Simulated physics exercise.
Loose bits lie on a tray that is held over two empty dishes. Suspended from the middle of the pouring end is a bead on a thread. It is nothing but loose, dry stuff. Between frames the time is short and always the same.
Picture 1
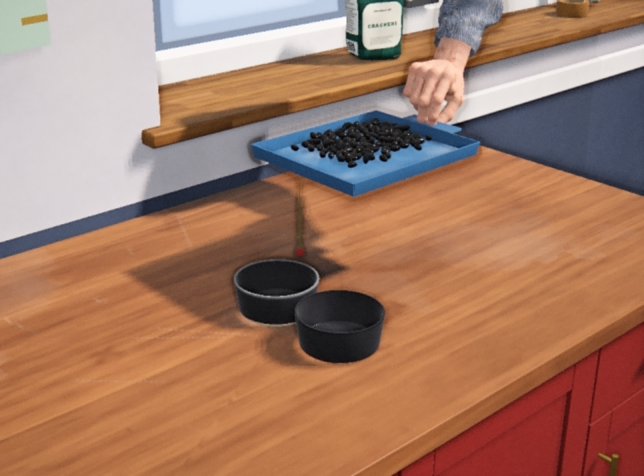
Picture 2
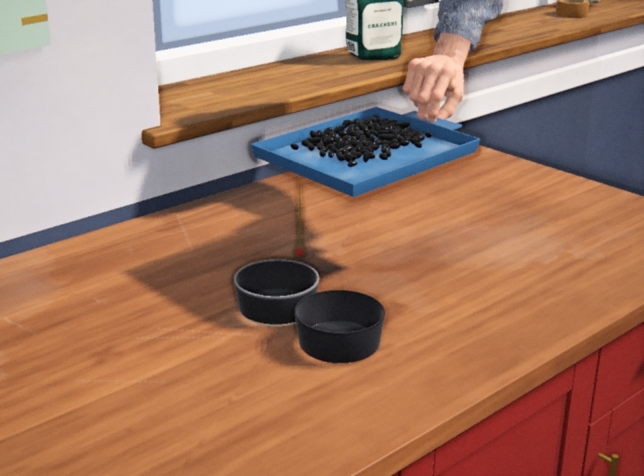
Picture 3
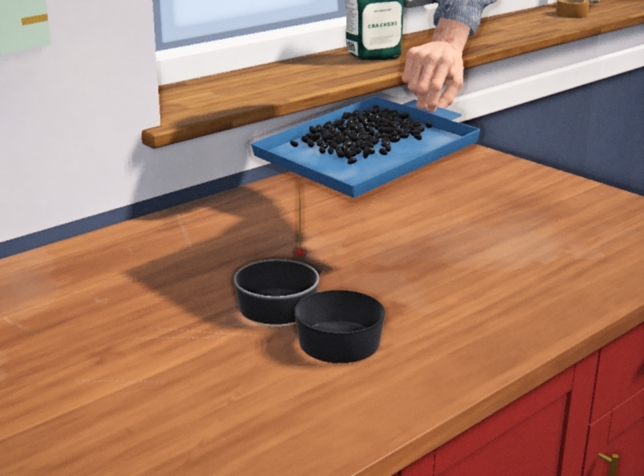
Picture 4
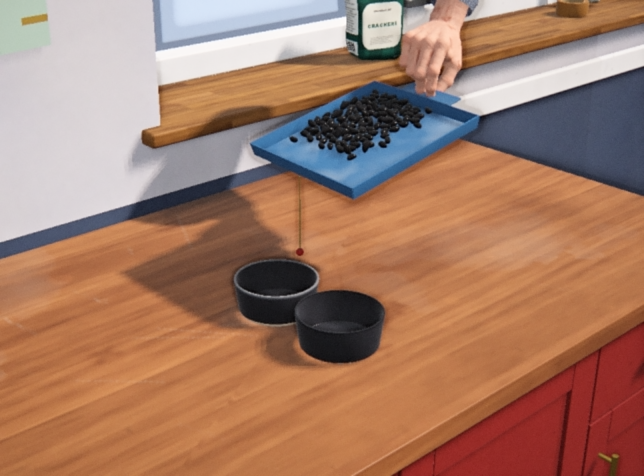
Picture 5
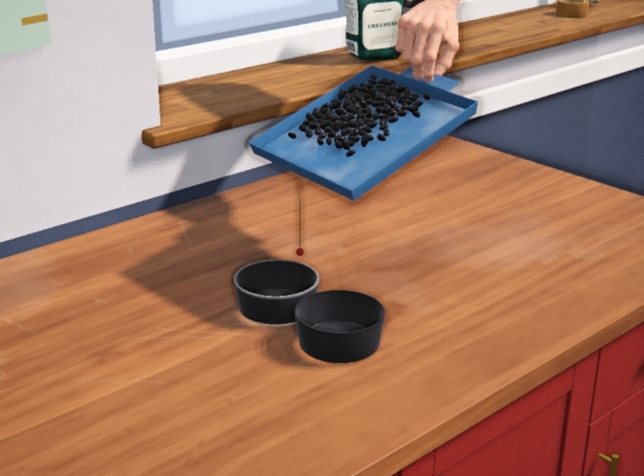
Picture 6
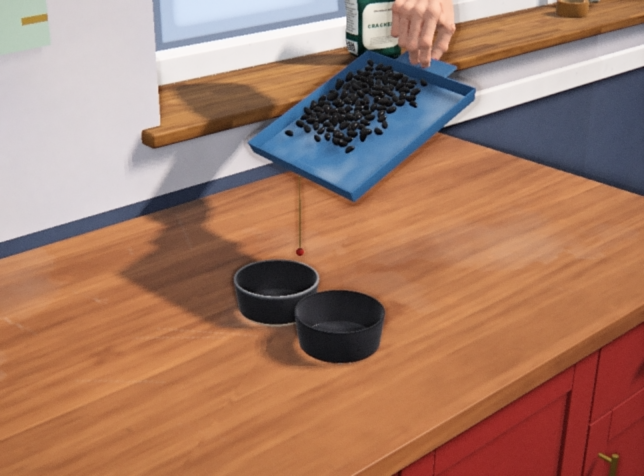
On a wooden kitchen counter, two empty black dishes sat still below a blue tray of black beans, while a hand gradually raised the tray's far end, tilting it toward its lower right corner.
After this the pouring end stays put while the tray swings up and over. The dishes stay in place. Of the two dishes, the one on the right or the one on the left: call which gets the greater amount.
I call it for the one on the left.
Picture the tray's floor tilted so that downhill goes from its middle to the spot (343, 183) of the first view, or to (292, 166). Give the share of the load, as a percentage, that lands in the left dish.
Respectively 20 % and 20 %.
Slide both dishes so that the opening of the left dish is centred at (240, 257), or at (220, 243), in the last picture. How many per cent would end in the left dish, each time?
You'd end up with around 20 per cent and then around 0 per cent.
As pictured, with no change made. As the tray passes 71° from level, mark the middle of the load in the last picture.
(305, 166).
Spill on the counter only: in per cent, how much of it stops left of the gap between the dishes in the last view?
That's roughly 70 per cent of the pieces.
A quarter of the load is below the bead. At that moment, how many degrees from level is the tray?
It has tipped about 85 degrees.
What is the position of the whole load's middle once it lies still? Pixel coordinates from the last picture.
I'd mark it at roughly (279, 309).
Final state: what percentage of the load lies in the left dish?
Around 50 percent.
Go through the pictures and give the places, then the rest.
Corners of the pouring end near (255, 144) and (354, 183), level; middle of the load near (364, 141), black beans; left dish near (244, 303); right dish near (307, 339); bead on its thread near (300, 252), in the first frame.
Corners of the pouring end near (254, 144) and (354, 183), level; middle of the load near (363, 139), in the second frame.
Corners of the pouring end near (254, 143) and (353, 184), tipped barely, lowest at the right corner; middle of the load near (363, 132), in the third frame.
Corners of the pouring end near (253, 143) and (352, 186), tipped a little, lowest at the right corner; middle of the load near (362, 123), in the fourth frame.
Corners of the pouring end near (252, 142) and (352, 189), tipped clearly, lowest at the right corner; middle of the load near (361, 113), in the fifth frame.
Corners of the pouring end near (250, 142) and (351, 191), tipped clearly, lowest at the right corner; middle of the load near (359, 104); left dish near (244, 303); right dish near (307, 339), in the sixth frame.
Shortly afterwards, tray tipped steeply; the bulk on the tray; only a few in the right dish; only a few in the left dish; a little in the air.
Next, tray tipped past a quarter turn; near a quarter on the tray; a little in the right dish; near a quarter in the left dish; near a quarter outside both; near a quarter in the air.
Some moments later, tray tipped past a quarter turn; near a quarter in the right dish; near half in the left dish; near a quarter outside both.
In the end, tray tipped past a quarter turn; near a quarter in the right dish; near half in the left dish; near a quarter outside both.
